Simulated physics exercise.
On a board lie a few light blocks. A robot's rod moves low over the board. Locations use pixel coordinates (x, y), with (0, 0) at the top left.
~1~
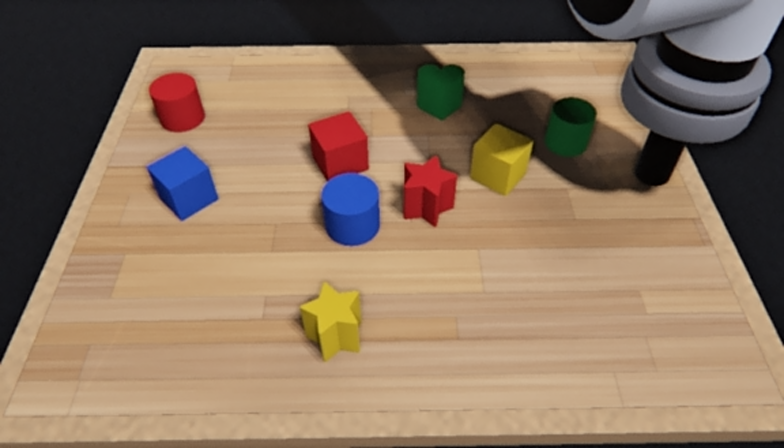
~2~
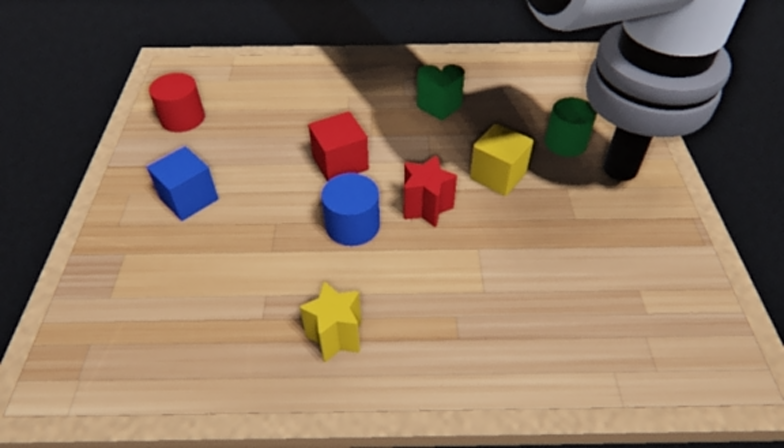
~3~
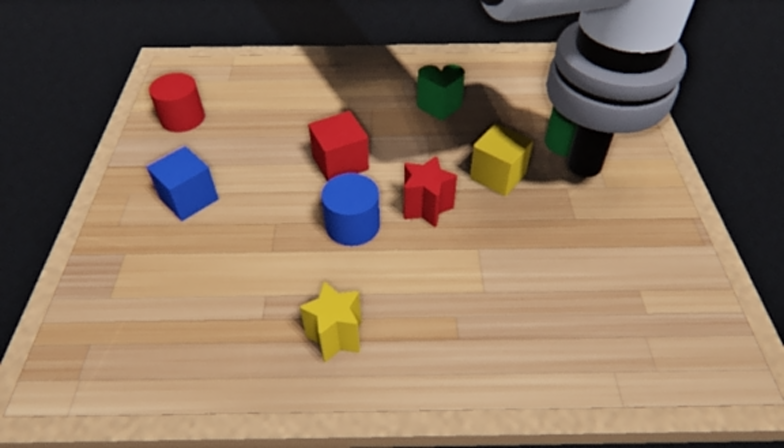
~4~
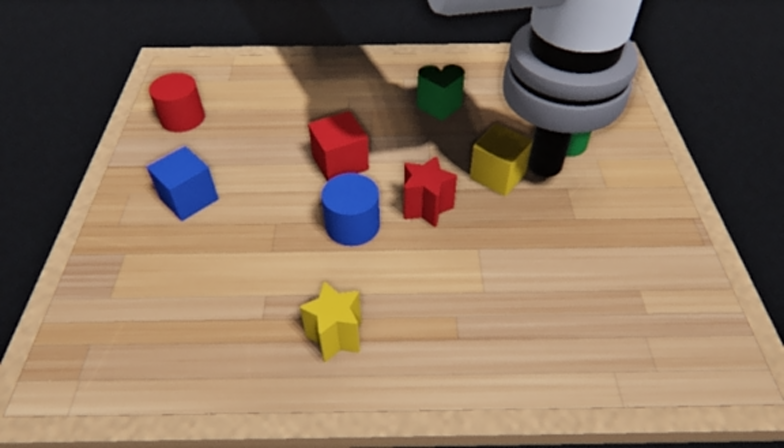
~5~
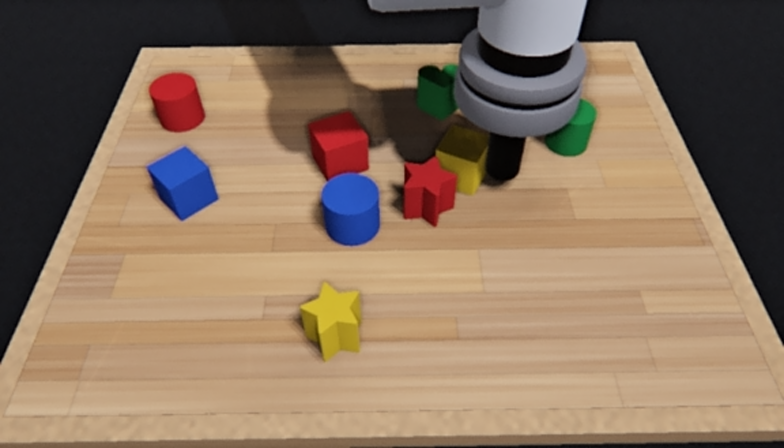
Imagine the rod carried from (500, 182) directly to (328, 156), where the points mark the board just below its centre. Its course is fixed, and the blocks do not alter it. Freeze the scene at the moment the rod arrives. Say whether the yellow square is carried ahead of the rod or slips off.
It keeps leading.
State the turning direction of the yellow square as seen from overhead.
In a top view, it turns counterclockwise.
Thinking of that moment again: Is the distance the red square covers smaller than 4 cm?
Final answer: No.
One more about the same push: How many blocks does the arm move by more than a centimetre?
It should be two.
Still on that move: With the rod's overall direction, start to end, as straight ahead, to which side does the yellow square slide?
My answer: Left.
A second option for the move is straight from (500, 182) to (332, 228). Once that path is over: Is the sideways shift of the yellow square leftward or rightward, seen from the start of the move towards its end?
To the right.
The first path, step by step. One third of the way, rod (440, 162); yellow square (402, 138), turned 20° anticlockwise.
Two thirds of the way, rod (381, 153); red square (292, 127), turned 20° clockwise; yellow square (341, 136), turned 40° anticlockwise.
At the end, rod (326, 145); red square (237, 124); red star-shaped block in place; yellow square (285, 128), turned 45° anticlockwise.
